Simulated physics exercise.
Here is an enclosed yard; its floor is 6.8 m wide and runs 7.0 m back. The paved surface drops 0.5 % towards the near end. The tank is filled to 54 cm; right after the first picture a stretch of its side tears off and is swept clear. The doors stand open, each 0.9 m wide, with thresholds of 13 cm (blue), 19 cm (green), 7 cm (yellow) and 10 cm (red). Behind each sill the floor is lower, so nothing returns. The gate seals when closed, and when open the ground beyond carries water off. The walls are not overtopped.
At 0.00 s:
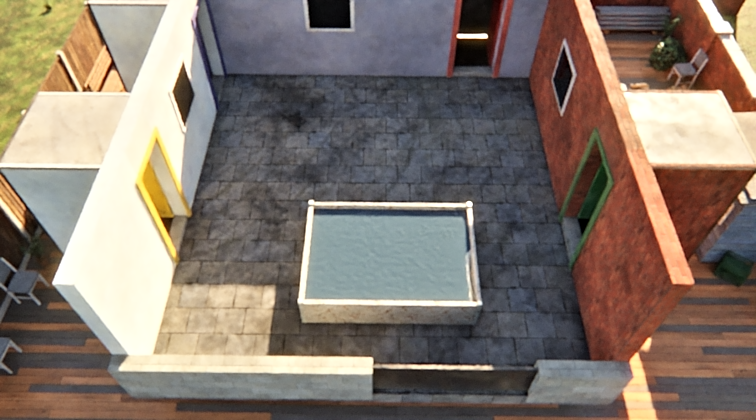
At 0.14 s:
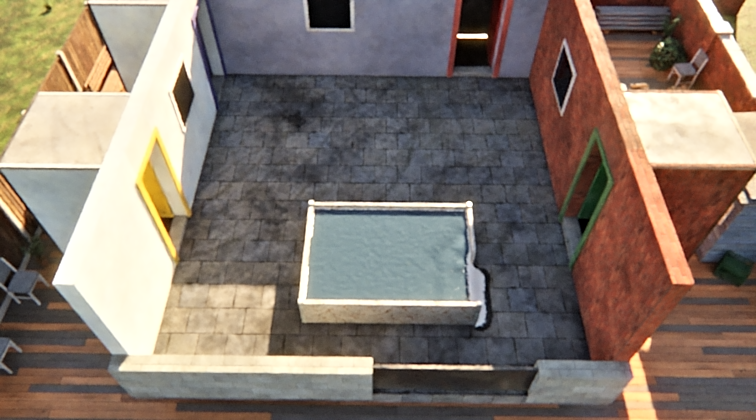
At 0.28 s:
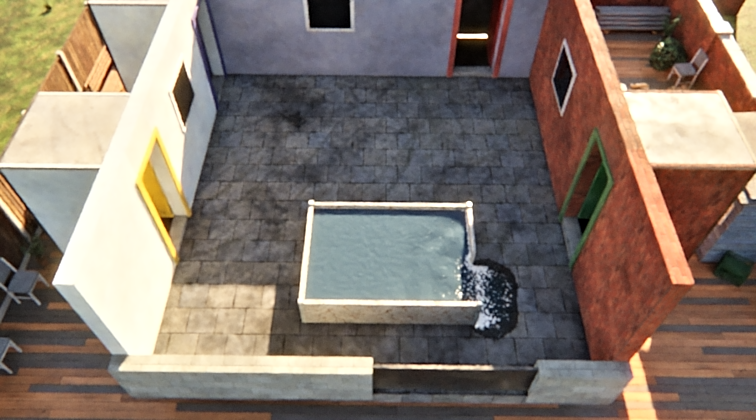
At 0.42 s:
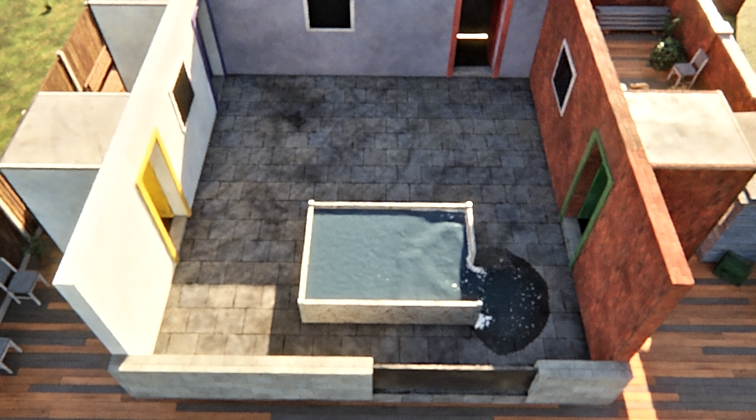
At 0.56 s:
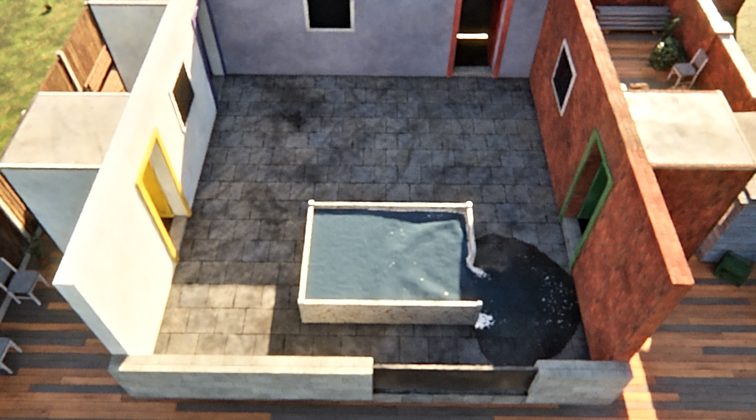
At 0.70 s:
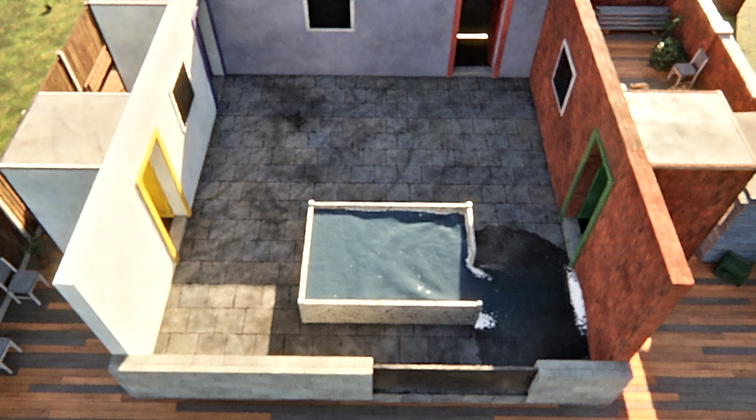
Water bursts from the right side of a pale-rimmed rectangular tank, first as a thin dark trickle, then a foaming splash that spreads over the paving as a rounded dark pool and reaches the red wall, churning white there. The grey stone yard, seen from high above by a still camera, has wooden decking outside. A yellow-framed doorway stands left in a white wall, a green-framed one right.
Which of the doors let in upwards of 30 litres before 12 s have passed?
Door by door: At the blue door it keeps below the limit; at the green door it does not reach the limit; at the yellow door it stays under the limit; at the red door it keeps below the limit.
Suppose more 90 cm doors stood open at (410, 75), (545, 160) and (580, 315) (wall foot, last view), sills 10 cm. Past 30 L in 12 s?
In that order: Below, not over, over.
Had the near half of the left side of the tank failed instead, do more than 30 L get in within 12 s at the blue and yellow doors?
Against that limit: Blue under, yellow above.
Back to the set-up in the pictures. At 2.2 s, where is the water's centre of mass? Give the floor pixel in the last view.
Near (439, 281).
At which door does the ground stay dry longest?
The blue one.
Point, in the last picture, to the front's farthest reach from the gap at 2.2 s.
Near (539, 140).
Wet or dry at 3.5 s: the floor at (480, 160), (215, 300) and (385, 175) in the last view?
In turn: Wet, dry, still dry.
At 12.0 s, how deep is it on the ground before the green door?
Roughly 6.0 cm deep.
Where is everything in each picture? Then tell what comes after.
The first frame shows still water, 54 cm deep, in the tank at (390, 253).
In the second frame, the front is at (481, 325), 0.5 m from the gap at (471, 291); 0.2 m2 of floor is under water; 54 cm left at the back of the tank.
In the third frame, the front is at (508, 277), 0.8 m from the gap at (471, 291); 0.7 m2 of floor is under water; 54 cm left at the back of the tank.
In the fourth frame, water pours out at (471, 291) and has run 1.2 m, to (537, 280); typically 7 cm deep outside, 54 cm at the tank's back.
In the fifth frame, water pours out at (471, 291) and has run 1.8 m, to (575, 290); typically 5 cm deep outside, 54 cm at the tank's back.
In the sixth frame, water pours out at (471, 291) and has run 1.9 m, to (587, 344); typically 5 cm deep outside, 54 cm at the tank's back.
After 1.4 s water covers 10 % of the floor and is deepest (42 cm) near (591, 381); blue door not reached, green door 16 cm at the sill, 0 L in, yellow door not reached, red door not reached.
After 2.2 s water covers 15 % of the floor and is deepest (40 cm) near (575, 306); blue door not reached, green door 19 cm at the sill, 0 L in, yellow door not reached, red door not reached.
After 3.5 s water covers 35 % of the floor and is deepest (30 cm) near (589, 369); blue door not reached, green door 17 cm at the sill, 4 L in, yellow door not reached, red door not reached.
After 7.0 s water covers 70 % of the floor and is deepest (18 cm) near (579, 381); blue door not reached, green door 11 cm at the sill, 5 L in, yellow door 4 cm at the sill, 0 L in, red door 10 cm at the sill, 4 L in.
After 12.0 s water covers 95 % of the floor and is deepest (10 cm) near (579, 381); blue door 9 cm at the sill, 0 L in, green door 6 cm at the sill, 5 L in, yellow door 4 cm at the sill, 0 L in, red door 5 cm at the sill, 4 L in.
